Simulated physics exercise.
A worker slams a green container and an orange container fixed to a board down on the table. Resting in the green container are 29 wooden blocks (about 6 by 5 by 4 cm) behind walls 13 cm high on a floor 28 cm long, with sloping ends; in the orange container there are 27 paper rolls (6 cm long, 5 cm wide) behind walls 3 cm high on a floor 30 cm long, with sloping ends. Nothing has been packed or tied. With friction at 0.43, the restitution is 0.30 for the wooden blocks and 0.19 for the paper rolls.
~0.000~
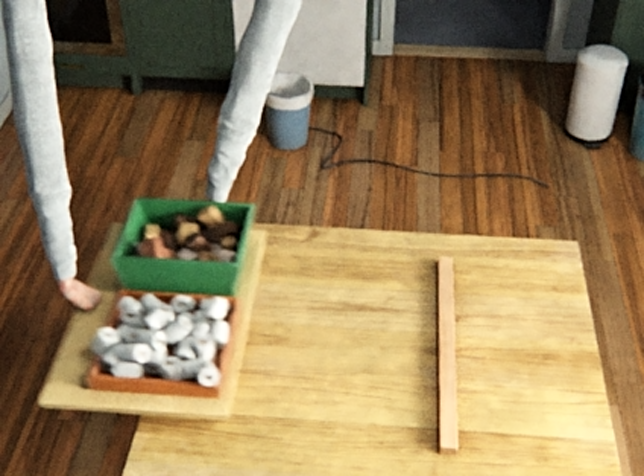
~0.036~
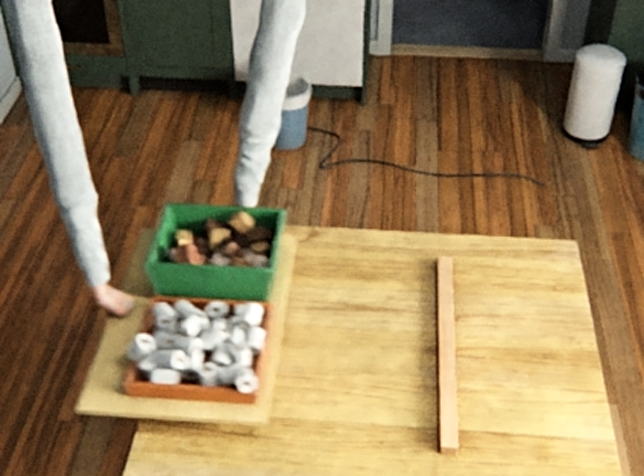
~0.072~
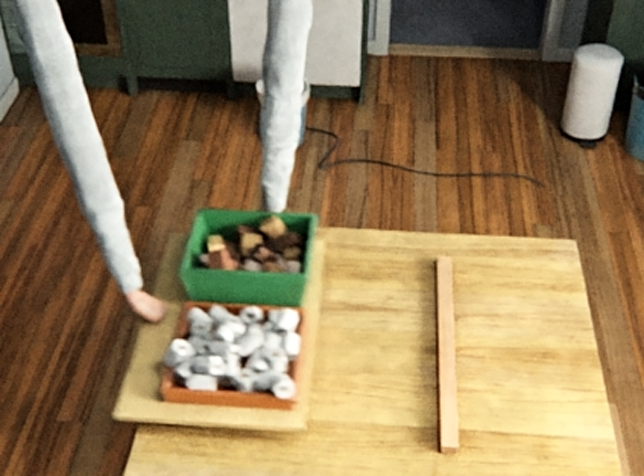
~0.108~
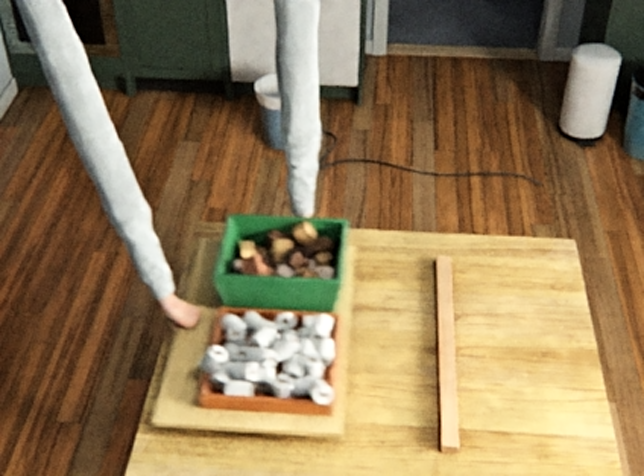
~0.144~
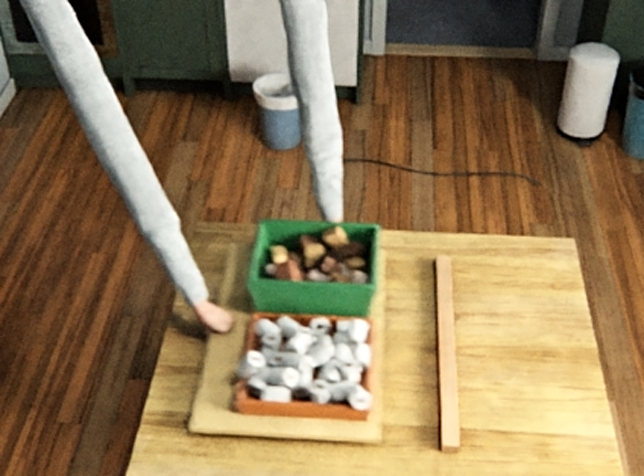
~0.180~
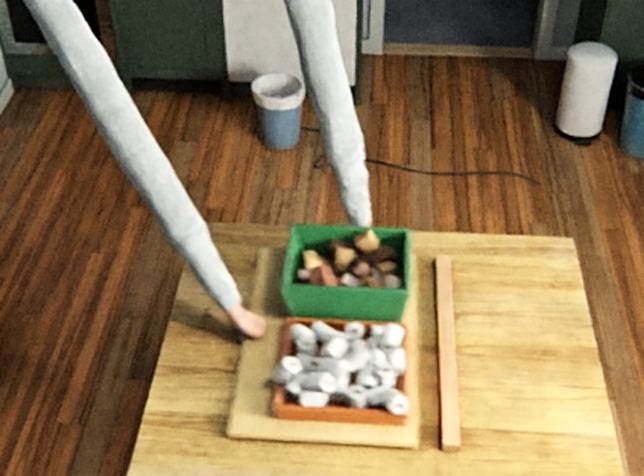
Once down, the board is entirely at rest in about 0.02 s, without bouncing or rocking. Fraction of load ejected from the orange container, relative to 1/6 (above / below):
Above 1/6.
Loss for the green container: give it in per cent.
For the green container, roughly 5 percent.
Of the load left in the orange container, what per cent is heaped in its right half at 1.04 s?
Roughly 70%.
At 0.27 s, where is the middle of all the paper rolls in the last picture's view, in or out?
Centre: Around (395, 362) px.
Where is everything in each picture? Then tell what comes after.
In the first picture (places track the rim corner closest to us here; the camera moves round a little), orange container (217, 385); green container (236, 265); 54 cm to go; all still inside.
The second picture shows orange container (255, 392); green container (270, 270); 44 cm to go.
The third picture shows orange container (292, 398); green container (305, 276); 35 cm to go.
The fourth picture shows orange container (330, 403); green container (339, 281); 25 cm to go.
The fifth picture shows orange container (368, 408); green container (373, 286); 16 cm to go.
The sixth picture shows orange container (405, 413); green container (407, 291); 6 cm to go; all still inside.
After 0.19 s, the board stops.
After 0.27 s, the green container has all 29 and the orange container is down by 2 of 27.
After 0.39 s, the green container has all 29 and the orange container is down by 7 of 27.
After 0.61 s, the green container is down by 1 of 29 and the orange container is down by 8 of 27.
Final count (at 1.04 s), the green container is down by 1 of 29 and the orange container is down by 8 of 27. Asked share, 8 of 27, 30 per cent.
